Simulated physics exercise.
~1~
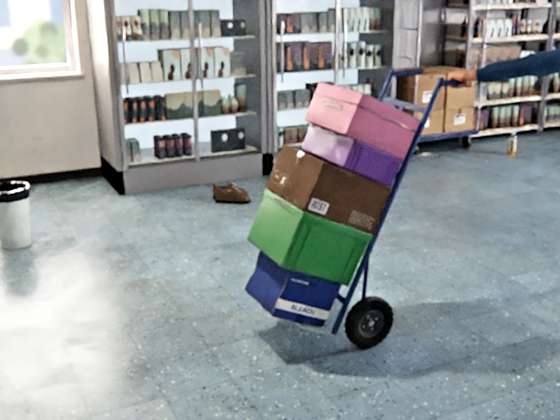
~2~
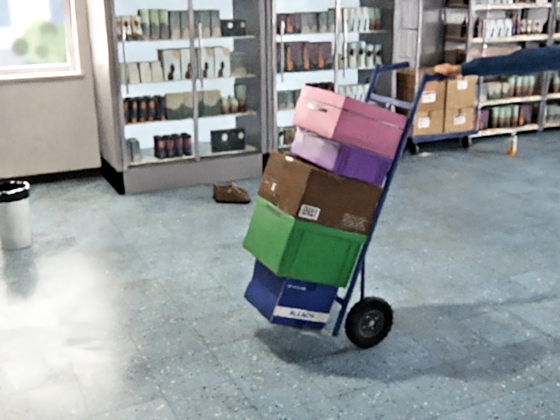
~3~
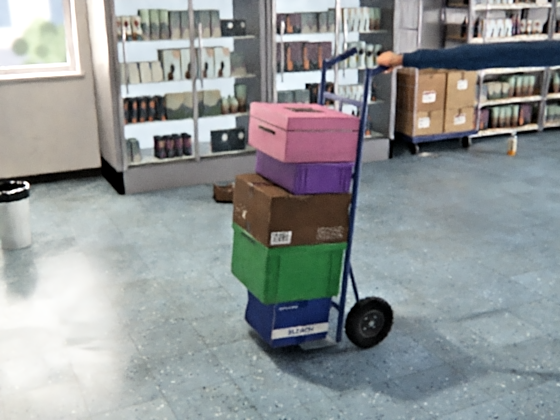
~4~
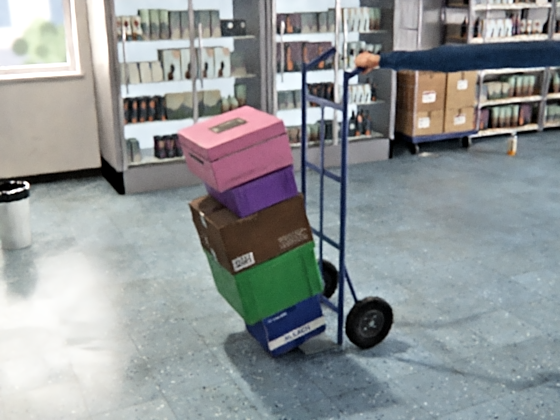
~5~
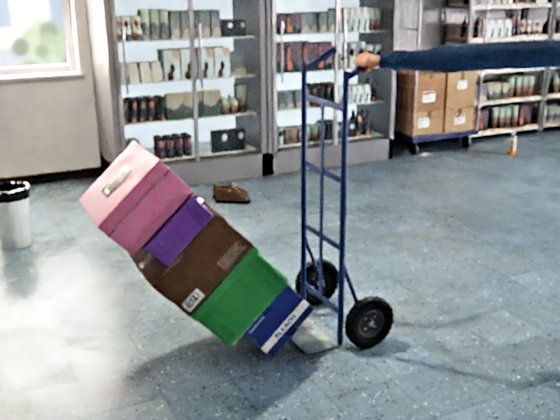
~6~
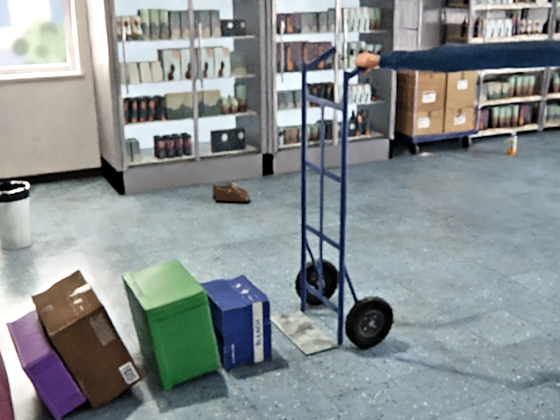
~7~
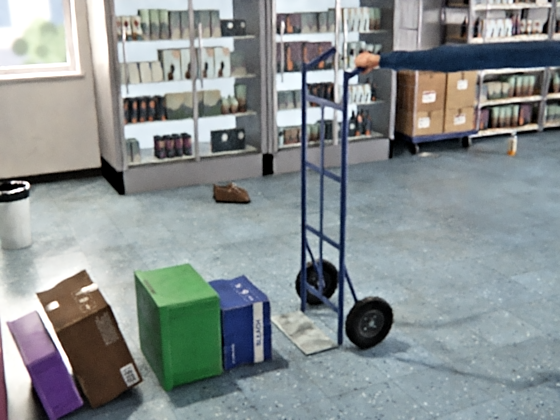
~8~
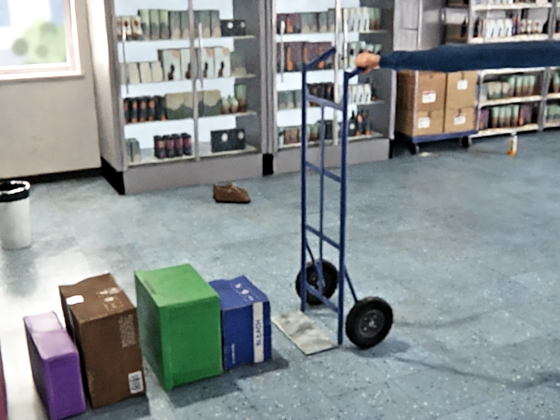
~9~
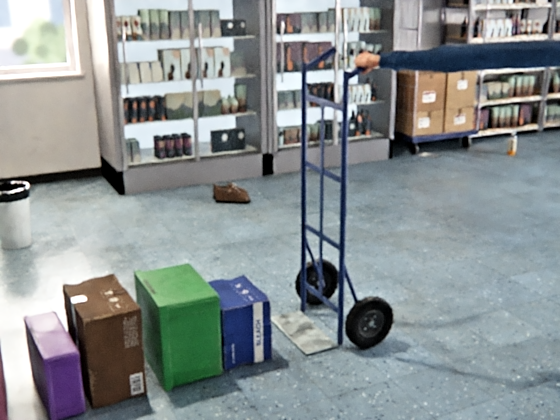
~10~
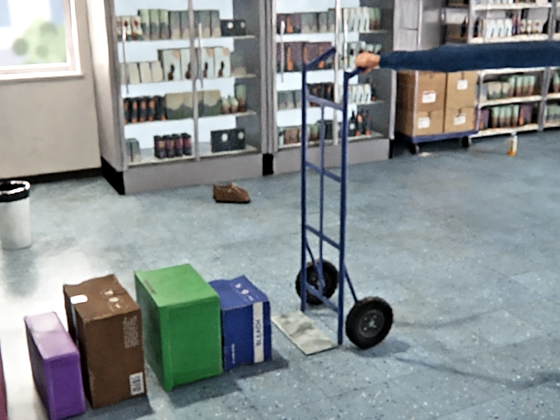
An arm in a dark blue sleeve swung a tilted blue hand truck upright, and its stack of pink, purple, brown, green and blue boxes tipped forward to the left, toppled off and ended in a row across the floor beside the empty truck.
